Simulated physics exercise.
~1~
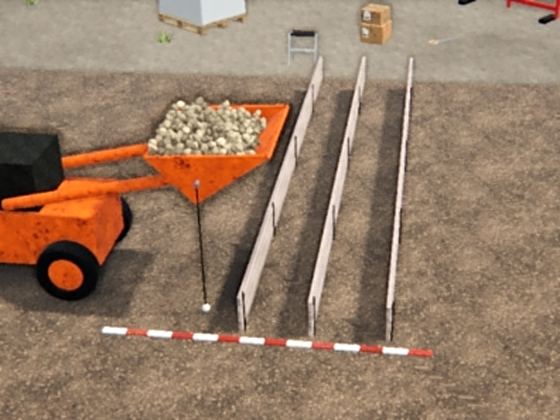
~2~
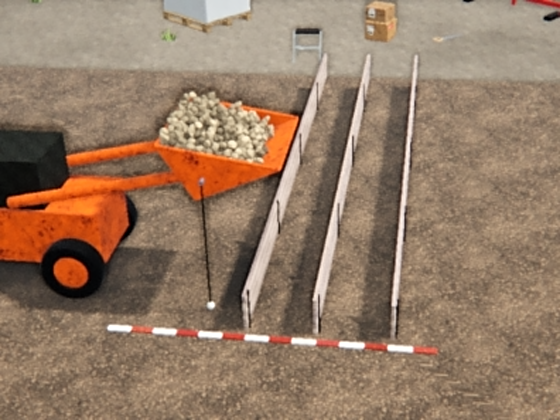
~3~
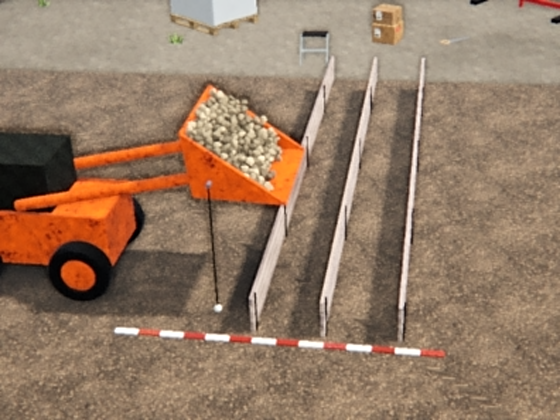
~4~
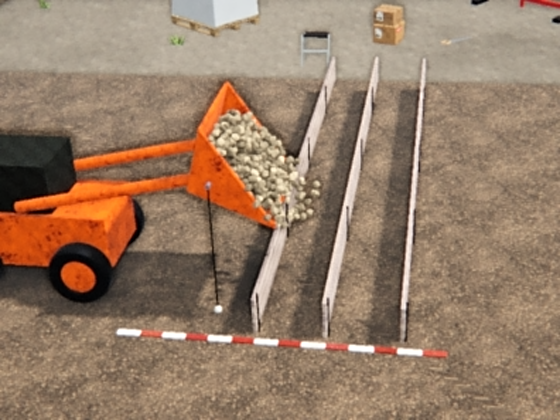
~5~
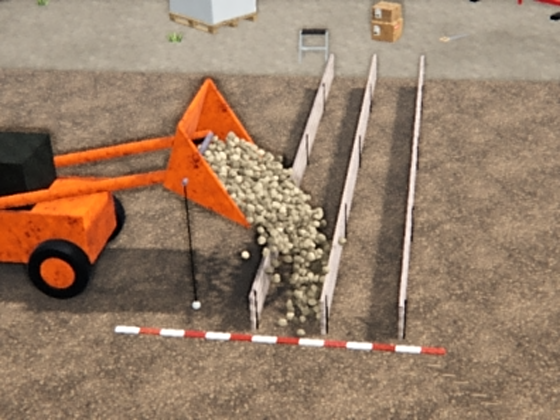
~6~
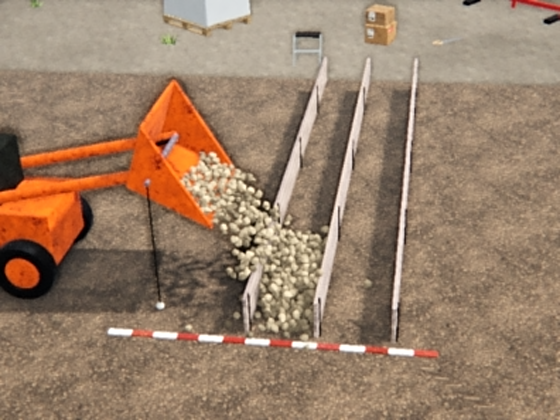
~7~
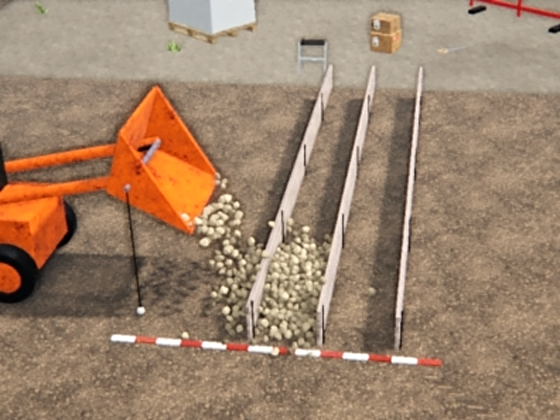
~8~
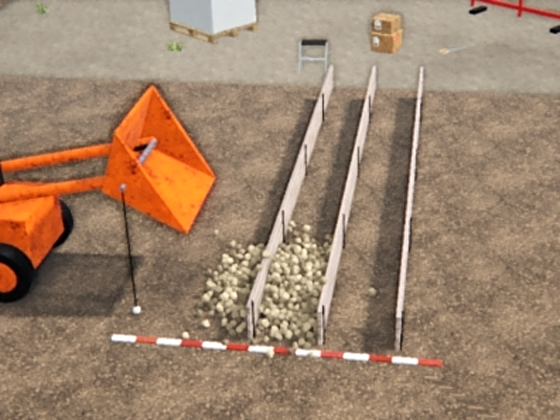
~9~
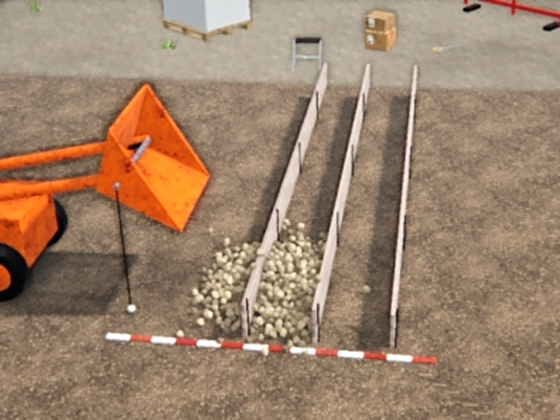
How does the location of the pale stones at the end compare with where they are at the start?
At the start the stones are heaped in the orange loader's raised bucket. By the end they lie on the dirt lower down and to the right, mostly between the left and middle planks, with some just left of the first plank.
